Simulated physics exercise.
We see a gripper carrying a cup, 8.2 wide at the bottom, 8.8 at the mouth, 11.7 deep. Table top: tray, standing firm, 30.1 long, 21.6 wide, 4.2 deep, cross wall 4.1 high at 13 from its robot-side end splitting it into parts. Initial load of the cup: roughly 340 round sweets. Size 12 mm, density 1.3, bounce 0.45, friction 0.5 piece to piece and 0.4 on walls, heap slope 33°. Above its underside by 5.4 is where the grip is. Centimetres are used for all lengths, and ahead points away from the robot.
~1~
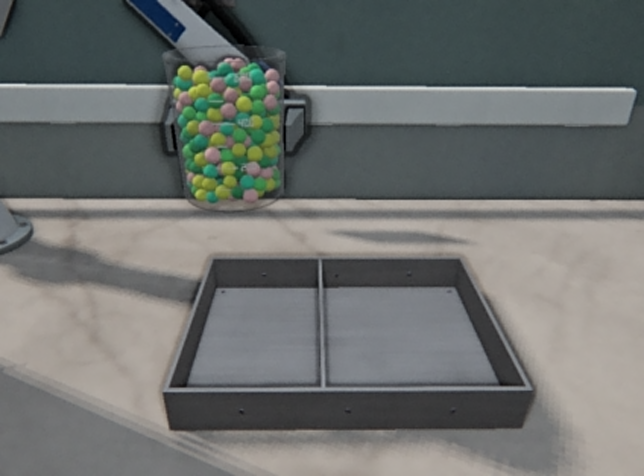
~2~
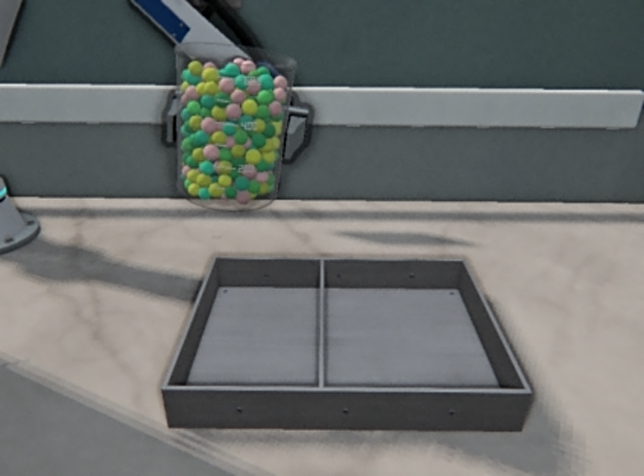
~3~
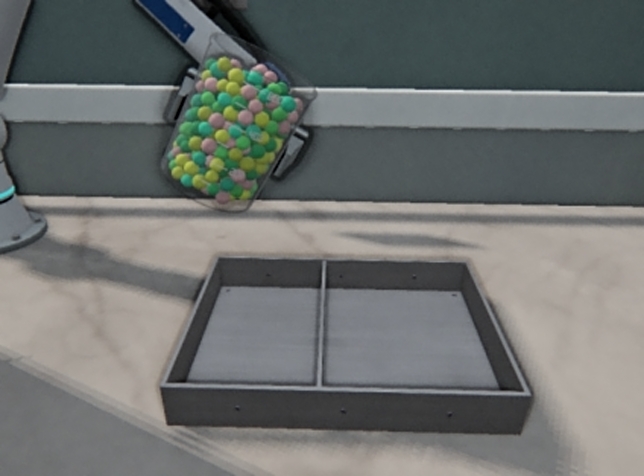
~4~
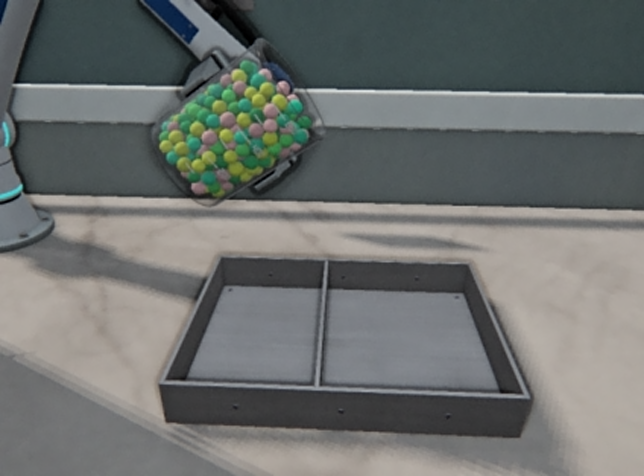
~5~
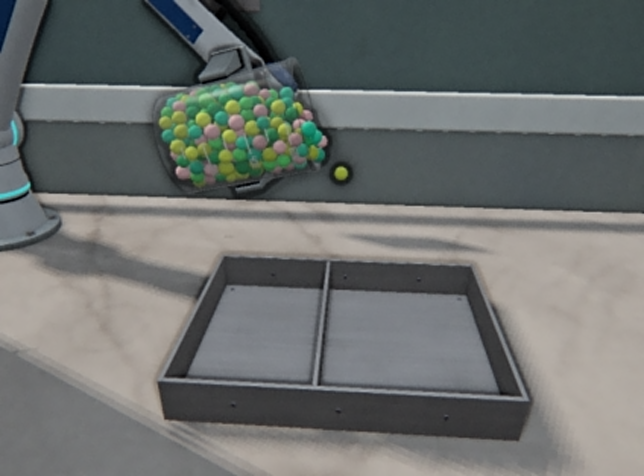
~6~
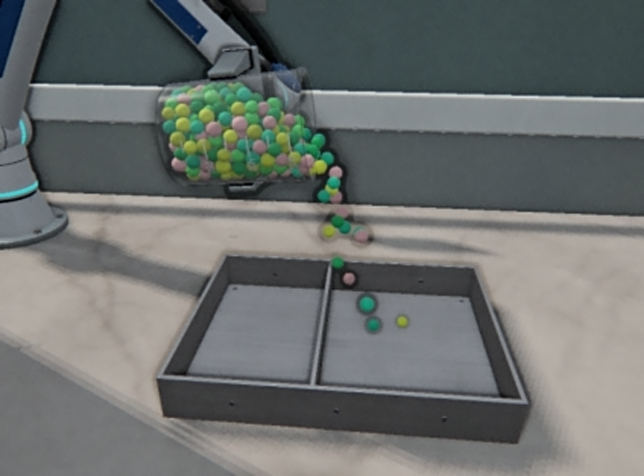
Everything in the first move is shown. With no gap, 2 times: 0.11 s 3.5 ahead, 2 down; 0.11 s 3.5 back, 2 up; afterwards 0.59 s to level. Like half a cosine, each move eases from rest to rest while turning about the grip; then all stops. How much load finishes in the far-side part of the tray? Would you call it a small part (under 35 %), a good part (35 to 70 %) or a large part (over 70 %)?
I'd call it a good part.
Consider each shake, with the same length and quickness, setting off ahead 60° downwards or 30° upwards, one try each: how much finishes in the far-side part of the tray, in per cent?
Try one gives about 30 in a hundred, try two about 75 in a hundred.
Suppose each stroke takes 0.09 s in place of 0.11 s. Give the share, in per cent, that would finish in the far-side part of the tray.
Estimate: Close to 45 percent.
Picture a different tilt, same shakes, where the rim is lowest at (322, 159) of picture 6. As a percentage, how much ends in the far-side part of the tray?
Estimate: About 30 per cent.
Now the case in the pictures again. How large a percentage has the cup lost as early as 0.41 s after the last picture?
I'd say some 35 percent.
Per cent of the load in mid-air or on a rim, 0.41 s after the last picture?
Some 6 percent.
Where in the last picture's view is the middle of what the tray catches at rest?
It sits close to (416, 347).
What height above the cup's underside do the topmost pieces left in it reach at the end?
Height at rest: Approx. 8.0 cm.
Then, 0.41 s on, tilted 84° forward, highest piece 24 above the table; 216 in the cup, 99 in the far-side part, 2 in the robot-side part, 21 in flight or on a rim.
Then, 0.82 s on, tilted 23° forward, highest piece 27 above the table; 174 in the cup, 158 in the far-side part, 4 in the robot-side part, 2 on the table or floor.
Then, 1.23 s on, level, highest piece 26 above the table; 174 in the cup, 158 in the far-side part, 4 in the robot-side part, 2 on the table or floor.
Then, 2.28 s on, level, highest piece 26 above the table; 174 in the cup, 158 in the far-side part, 4 in the robot-side part, 2 on the table or floor.
In the end, 174 in the cup, 158 in the far-side part, 4 in the robot-side part, 2 on the table or floor. That is 47 % in the far-side part of the tray.
